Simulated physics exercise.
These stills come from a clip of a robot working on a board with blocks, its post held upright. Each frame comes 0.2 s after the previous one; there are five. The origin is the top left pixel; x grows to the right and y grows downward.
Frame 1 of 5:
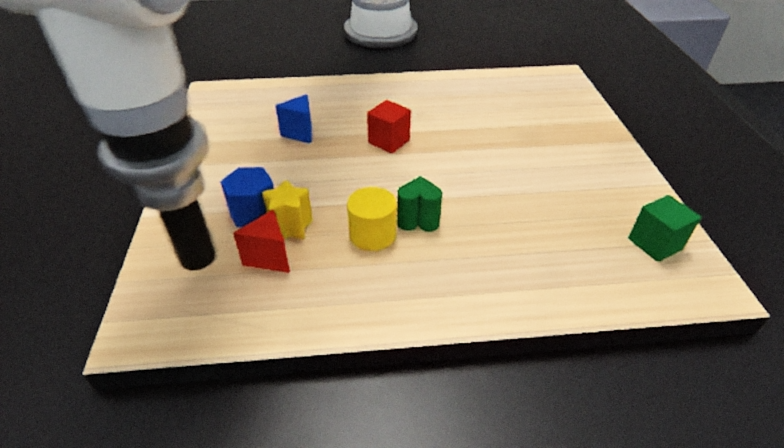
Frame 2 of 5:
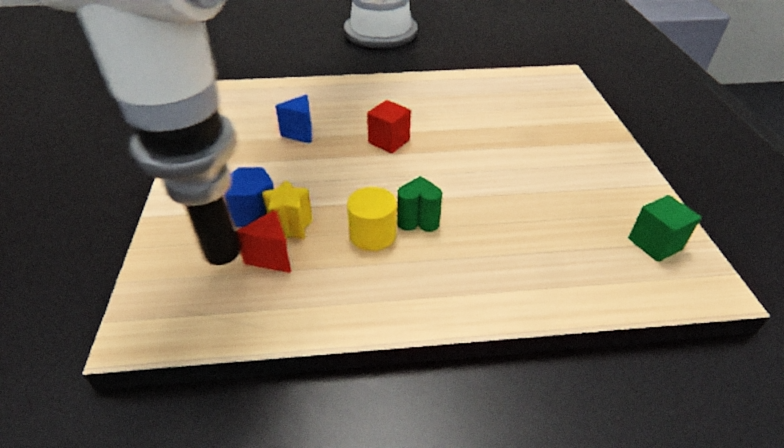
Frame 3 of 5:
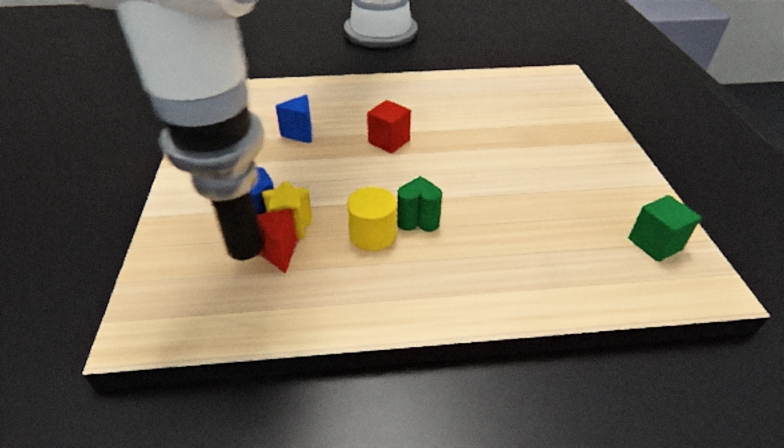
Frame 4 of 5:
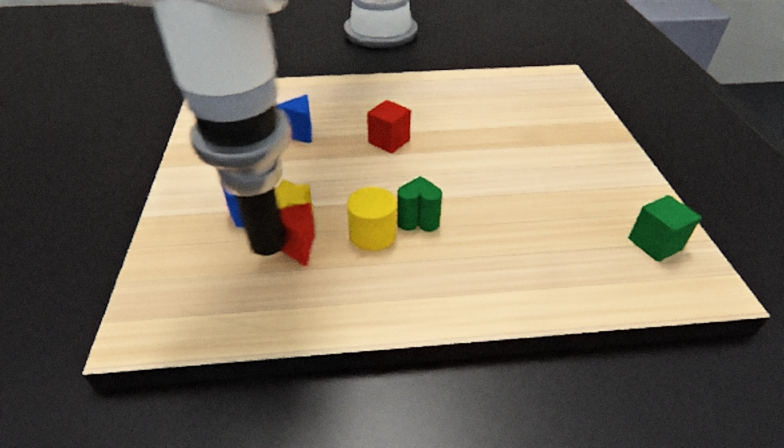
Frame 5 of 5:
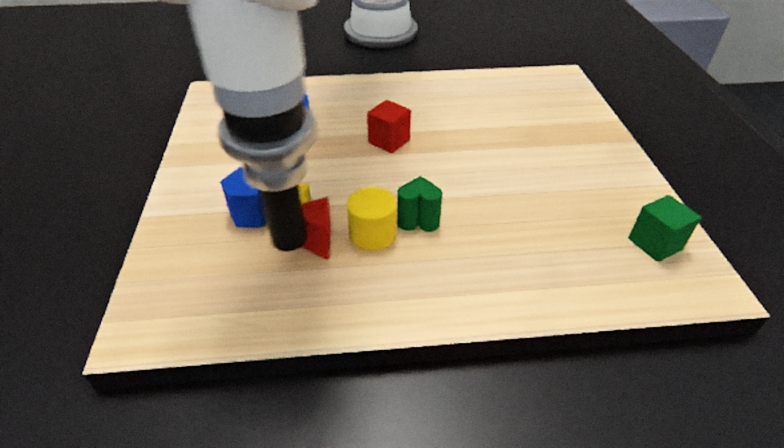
Robot arm with a black post moving right across a wooden board, pushing a red triangle past a yellow star block.
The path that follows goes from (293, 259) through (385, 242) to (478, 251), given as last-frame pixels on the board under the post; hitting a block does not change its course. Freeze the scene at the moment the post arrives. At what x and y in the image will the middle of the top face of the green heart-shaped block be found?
The point I'd pick in the picture is (448, 176).
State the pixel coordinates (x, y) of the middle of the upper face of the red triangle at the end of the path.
The middle of the upper face of the red triangle will lie at about (339, 191) in the picture.
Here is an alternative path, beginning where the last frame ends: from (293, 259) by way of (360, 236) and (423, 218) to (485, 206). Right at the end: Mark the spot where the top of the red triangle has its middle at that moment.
I'd expect the centre of its top face to be at (351, 182).
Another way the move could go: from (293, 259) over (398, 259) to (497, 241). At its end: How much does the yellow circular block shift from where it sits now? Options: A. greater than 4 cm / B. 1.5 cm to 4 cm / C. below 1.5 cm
The correct letter is C.
What follows on the original path. One third of the way, post at (354, 226); red triangle at (338, 191), turned 20° anticlockwise; yellow circular block at (384, 194); green heart-shaped block at (431, 186).
Two thirds of the way, post at (418, 224); red triangle at (339, 191), turned 25° anticlockwise; yellow circular block at (410, 183); green heart-shaped block at (448, 176), turned 60° clockwise.
At the end, post at (481, 232); yellow star block still; red triangle at (339, 191), turned 25° anticlockwise; yellow circular block at (410, 183); green heart-shaped block at (448, 176), turned 60° clockwise.
